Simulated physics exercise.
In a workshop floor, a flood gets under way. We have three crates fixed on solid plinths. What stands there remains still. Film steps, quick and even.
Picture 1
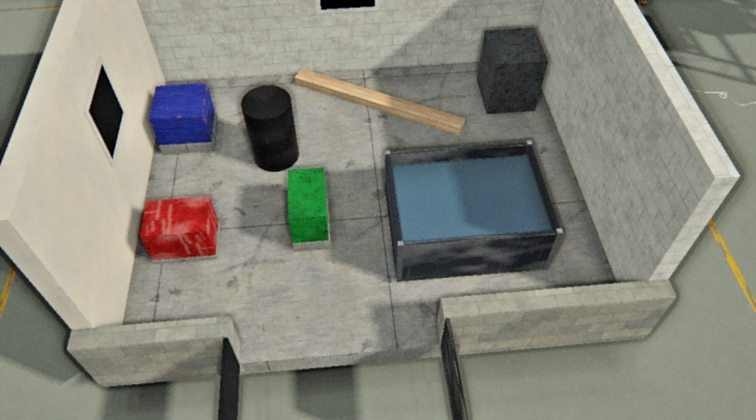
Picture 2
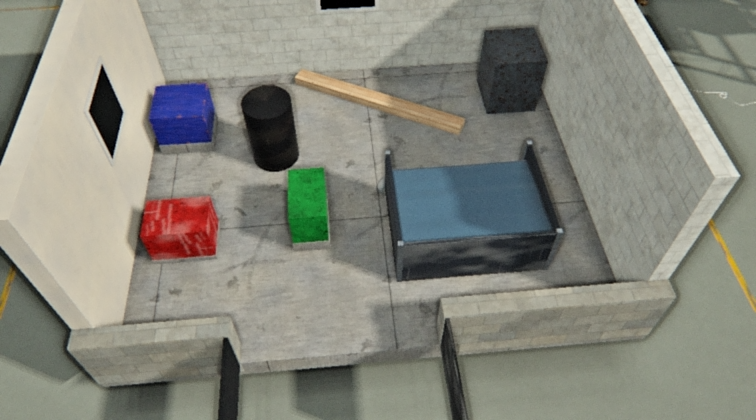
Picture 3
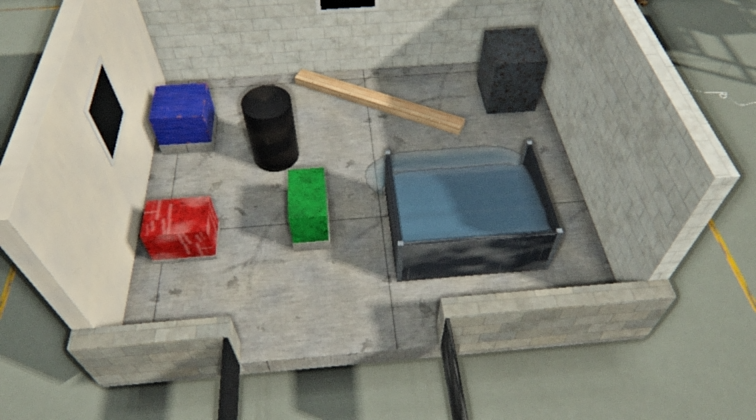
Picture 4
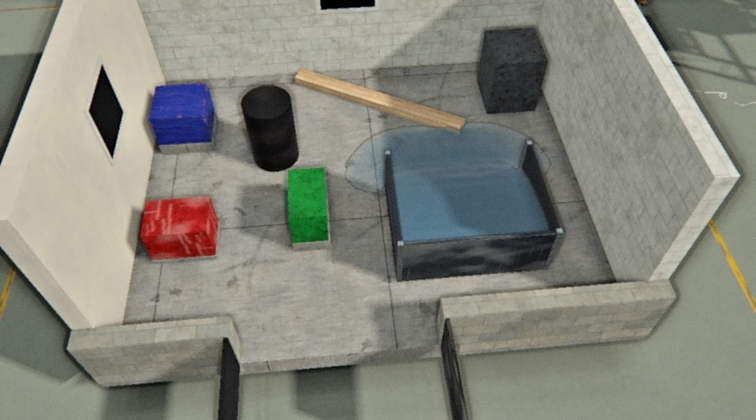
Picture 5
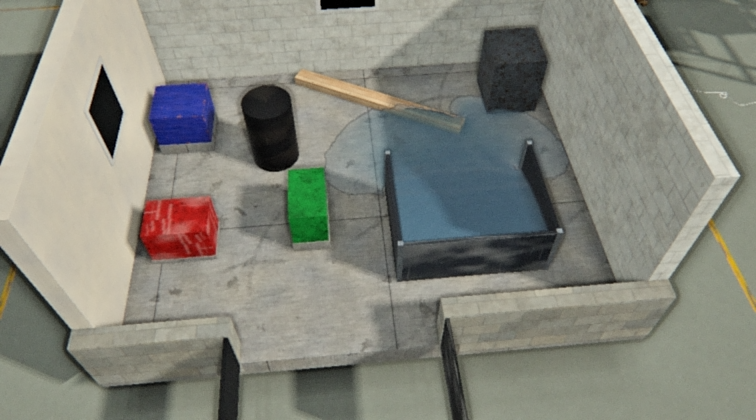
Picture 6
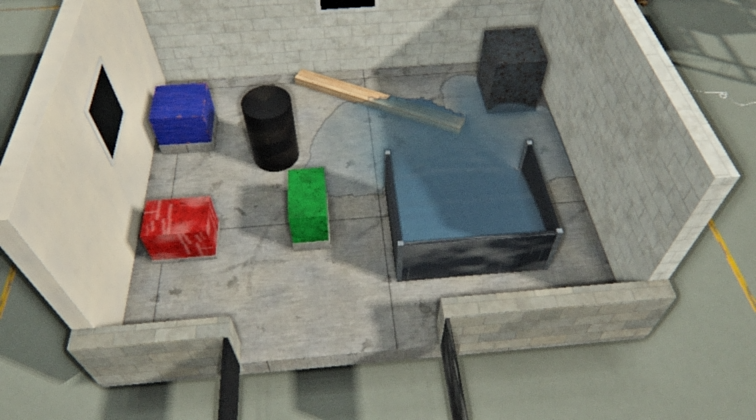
The clip opens on a walled workshop floor with blue, red and green blocks, a black cylinder, a wooden plank and a dark tank of water. The tank's far side opens and water pours out behind it, then spreads across the floor, around the plank and toward the dark block.
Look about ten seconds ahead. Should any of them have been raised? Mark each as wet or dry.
Green crate: Dry; blue crate: Wet; red crate: Wet.
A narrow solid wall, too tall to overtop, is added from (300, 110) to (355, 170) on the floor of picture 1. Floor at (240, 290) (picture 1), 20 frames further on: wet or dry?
By then the spot is still untouched.
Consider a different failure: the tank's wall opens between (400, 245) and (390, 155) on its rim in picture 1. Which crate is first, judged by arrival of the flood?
First in line is the green-painted one.
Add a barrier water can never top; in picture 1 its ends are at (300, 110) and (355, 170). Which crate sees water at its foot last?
The crate marked red.
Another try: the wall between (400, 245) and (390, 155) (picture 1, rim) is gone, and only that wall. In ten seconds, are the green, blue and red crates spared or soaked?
Here's how it goes: The green crate is swamped, the blue crate is swamped, and the red crate is swamped.
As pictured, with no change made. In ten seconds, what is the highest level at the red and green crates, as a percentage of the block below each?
190 and 70 per cent, in that order.
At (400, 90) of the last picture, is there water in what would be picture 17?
Answer: Flooding.
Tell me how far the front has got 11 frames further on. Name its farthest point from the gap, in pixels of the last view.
I'd say around (166, 89).
A moment on, water covers 40 % of the floor; the green crate water round its plinth, the blue crate not reached, the red crate not reached.
Next, water covers 45 % of the floor; the green crate water round its plinth, the blue crate water round its plinth, the red crate not reached.
Then, water covers 60 % of the floor; the green crate water round its plinth, the blue crate water round its plinth, the red crate water round its plinth.
Later, water covers 85 % of the floor; the green crate water round its plinth, the blue crate water round its plinth, the red crate water round its plinth.
In the end, water covers 95 % of the floor; the green crate stayed above the water, the blue crate was topped, the red crate was topped.
